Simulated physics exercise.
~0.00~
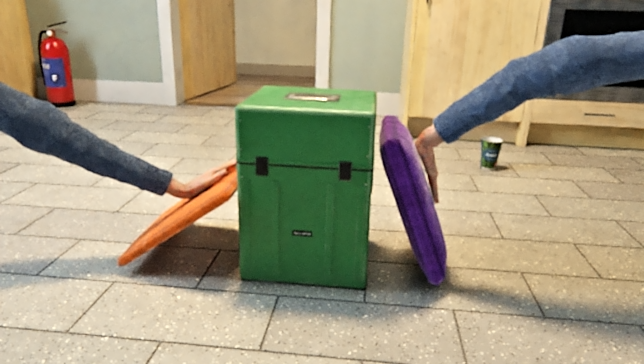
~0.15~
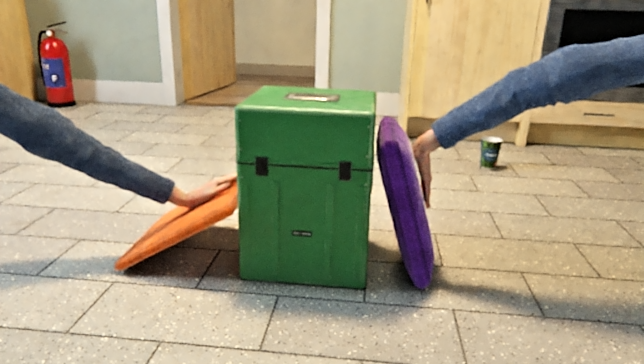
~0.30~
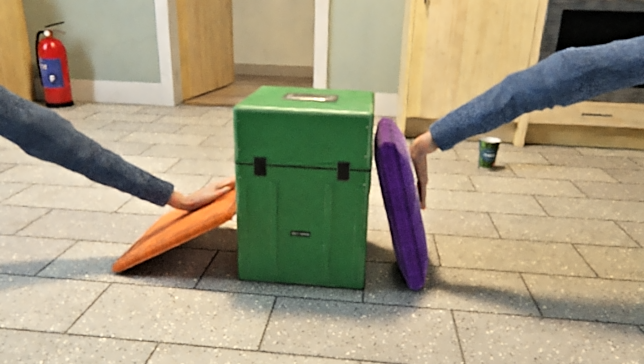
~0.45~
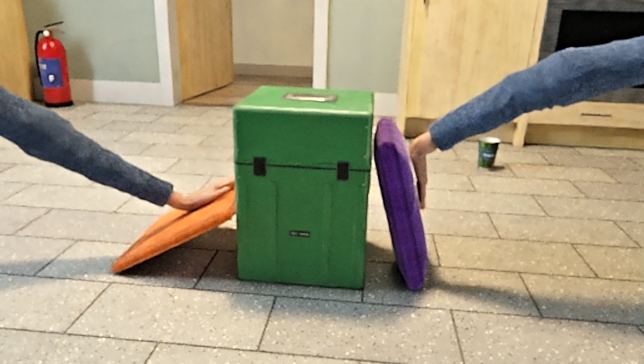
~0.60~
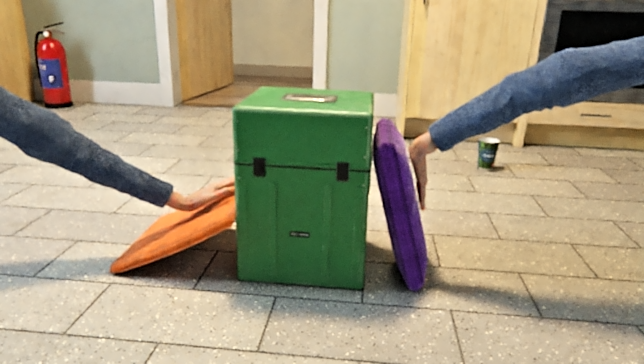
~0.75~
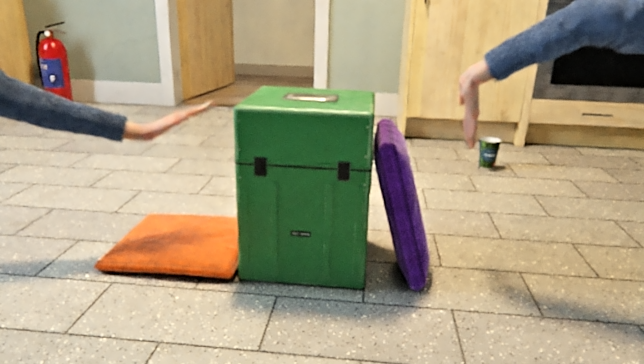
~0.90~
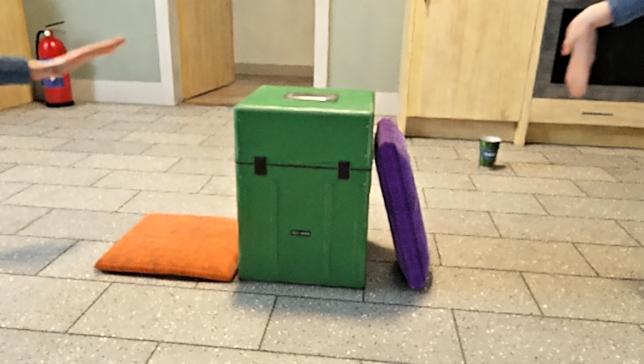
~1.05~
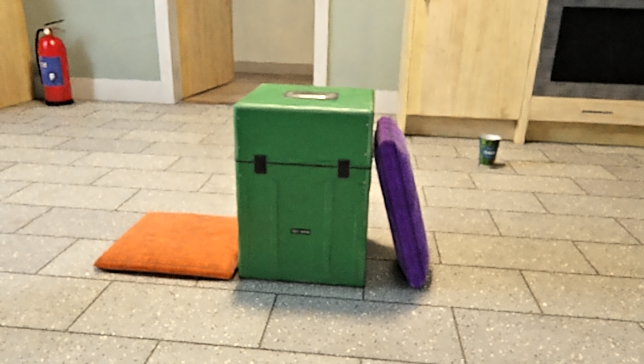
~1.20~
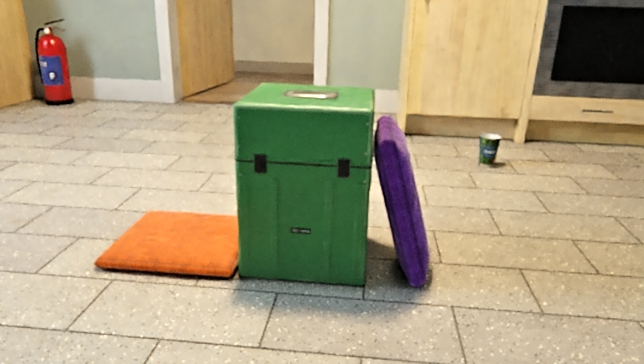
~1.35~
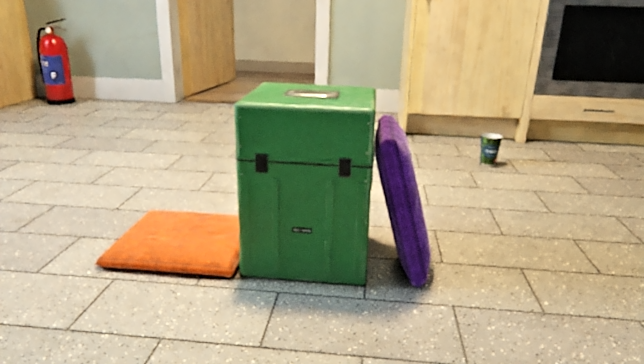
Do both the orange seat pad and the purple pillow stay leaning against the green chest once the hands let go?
No, only the purple pillow stays leaning against the chest. The orange seat pad slips down and ends up lying flat on the floor.
